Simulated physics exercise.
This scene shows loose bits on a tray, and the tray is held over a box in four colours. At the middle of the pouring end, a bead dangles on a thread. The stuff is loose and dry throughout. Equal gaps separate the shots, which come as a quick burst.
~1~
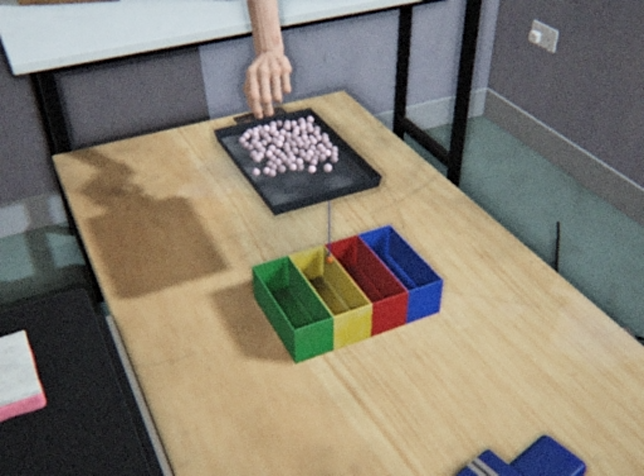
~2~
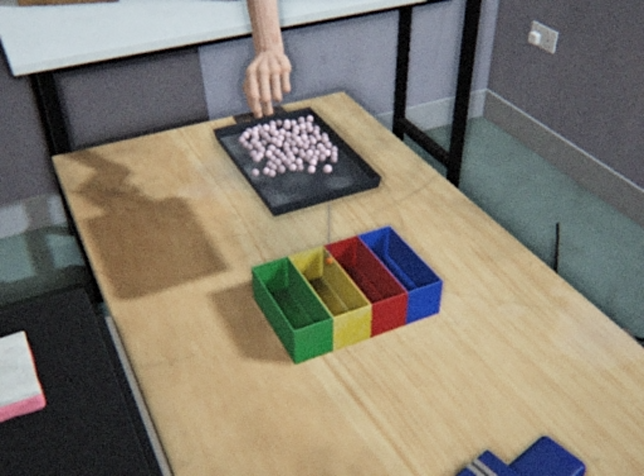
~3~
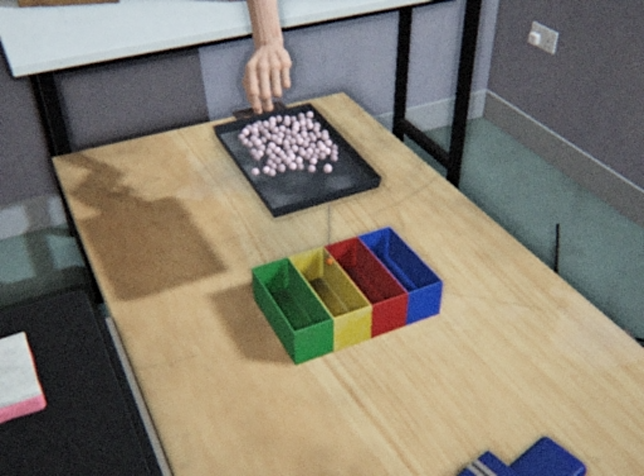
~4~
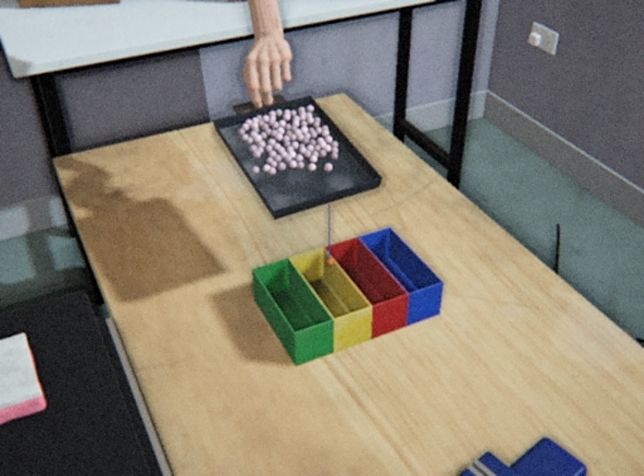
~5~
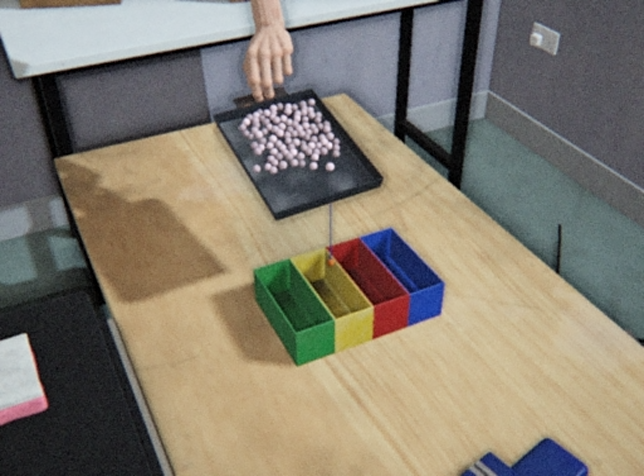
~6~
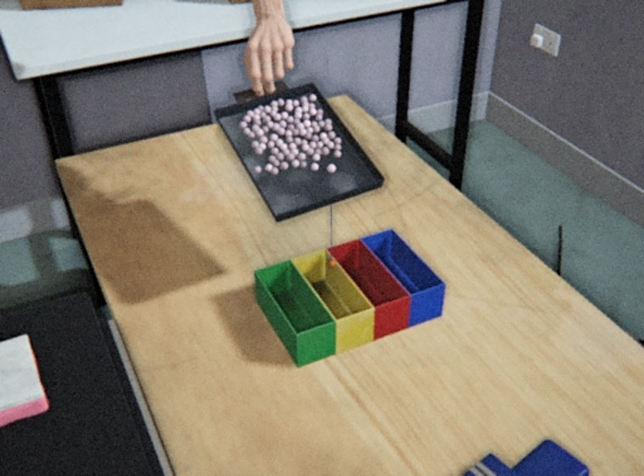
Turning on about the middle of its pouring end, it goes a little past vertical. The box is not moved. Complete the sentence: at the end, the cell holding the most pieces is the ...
... Green cell.
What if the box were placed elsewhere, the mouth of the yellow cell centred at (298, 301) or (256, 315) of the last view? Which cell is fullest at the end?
The cell in yellow, then that red cell.
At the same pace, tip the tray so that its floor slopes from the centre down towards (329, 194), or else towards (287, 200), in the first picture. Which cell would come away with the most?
So the first one goes to that red cell and the second to the green one.
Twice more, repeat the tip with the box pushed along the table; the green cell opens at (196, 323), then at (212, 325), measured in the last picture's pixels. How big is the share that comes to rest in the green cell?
About 0 per cent first, then about 0 per cent.
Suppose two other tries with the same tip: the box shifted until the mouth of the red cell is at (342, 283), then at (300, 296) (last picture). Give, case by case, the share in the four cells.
In order: 100 percent, then 100 percent.
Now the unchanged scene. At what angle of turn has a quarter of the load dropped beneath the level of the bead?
The angle is around 100°.
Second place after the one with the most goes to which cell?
The answer is the cell in yellow.
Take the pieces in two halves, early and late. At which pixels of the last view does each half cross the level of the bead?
At (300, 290) for the first part, then at (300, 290) for the others.
Soon after the last picture, tray tipped steeply; most on the tray; a small part in the green cell; a small part falling or outside the box.
A little later, tray tipped right over; about a third on the tray; about a quarter in the green cell; a small part in the yellow cell; a stray few in the red cell; about a third falling or outside the box.
Later still, tray tipped past a quarter turn; about two thirds in the green cell; about a quarter in the yellow cell; a stray few in the red cell; a small part falling or outside the box.
At rest, tray tipped past a quarter turn; about two thirds in the green cell; about a quarter in the yellow cell; a stray few in the red cell; none in the blue cell; a small part outside the box.
